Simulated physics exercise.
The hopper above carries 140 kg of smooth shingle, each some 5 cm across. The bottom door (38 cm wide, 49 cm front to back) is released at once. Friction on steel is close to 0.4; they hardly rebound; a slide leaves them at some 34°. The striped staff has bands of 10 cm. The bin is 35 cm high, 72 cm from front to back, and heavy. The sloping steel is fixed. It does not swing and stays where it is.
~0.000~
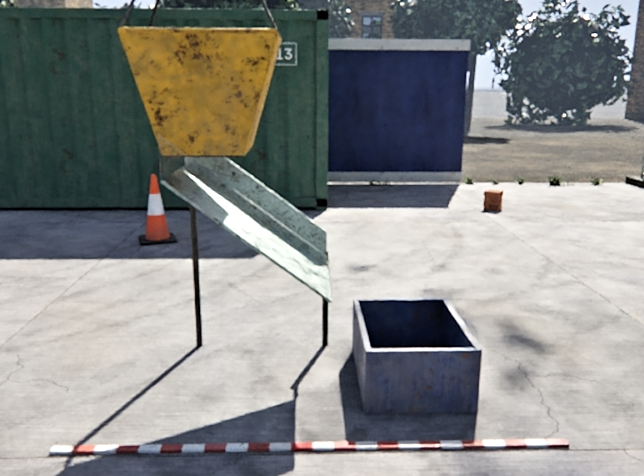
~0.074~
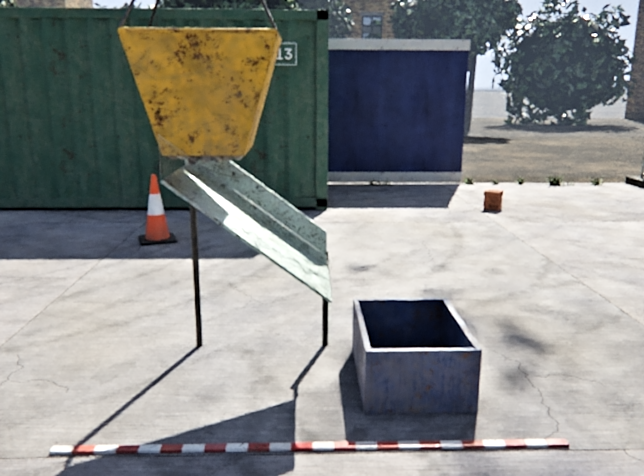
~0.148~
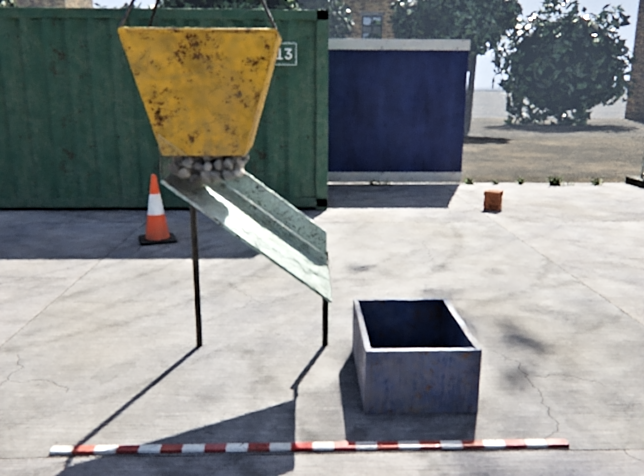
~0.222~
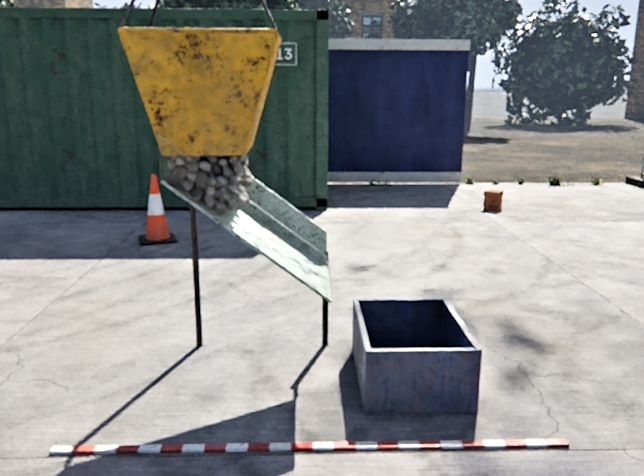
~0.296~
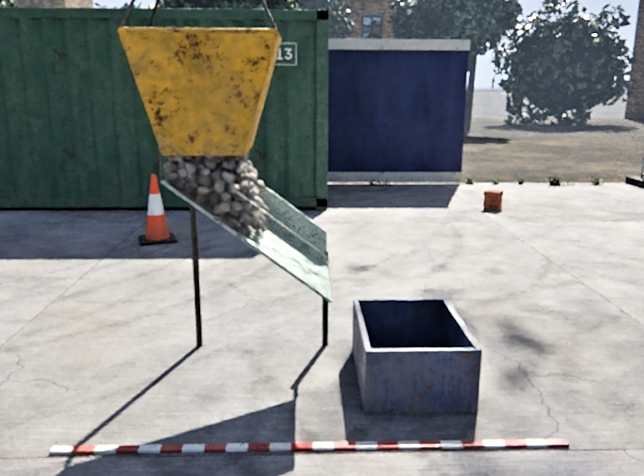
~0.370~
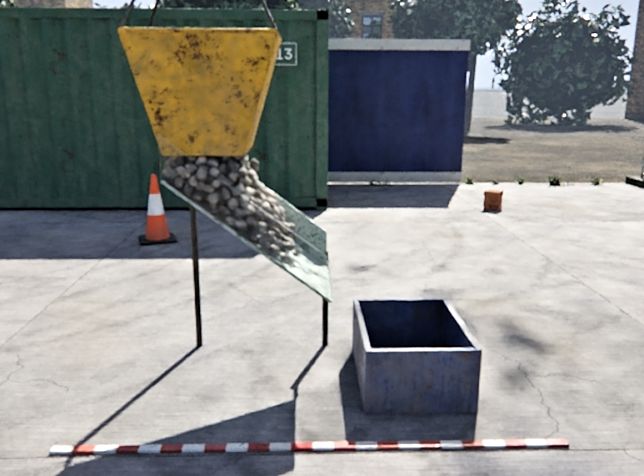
Smooth grey stones emerge from the bottom of a suspended yellow hopper onto a sloping metal slide, then spread down it to the right in a thickening stream, above and left of an open grey bin on sunlit concrete.
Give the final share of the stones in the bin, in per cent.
Some 98 per cent of it.
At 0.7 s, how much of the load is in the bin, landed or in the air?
About 15 per cent by then.
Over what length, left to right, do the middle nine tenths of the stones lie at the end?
About 50 cm.
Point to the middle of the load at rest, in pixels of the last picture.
Their middle is at about (409, 353).
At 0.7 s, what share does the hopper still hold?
It holds some 0 per cent.
After 0.7 s, 0 % in the hopper, 70 % on the steel, 15 % falling or lying left of the bin, 15 % falling or lying in the bin; the stones farthest right are at (433, 364).
After 1.1 s, 0 % in the hopper, 19 % on the steel, 13 % falling or lying left of the bin, 67 % falling or lying in the bin; the stones farthest right are at (449, 353).
After 1.7 s, 0 % in the hopper, 2 % falling or lying left of the bin, 98 % falling or lying in the bin; the stones farthest right are at (454, 362).
After 2.6 s, 0 % in the hopper, 2 % falling or lying left of the bin, 98 % falling or lying in the bin; the stones farthest right are at (460, 365).
After 4.5 s, 0 % in the hopper, 2 % left of the bin, 98 % in the bin; the stones farthest right are at (460, 365).
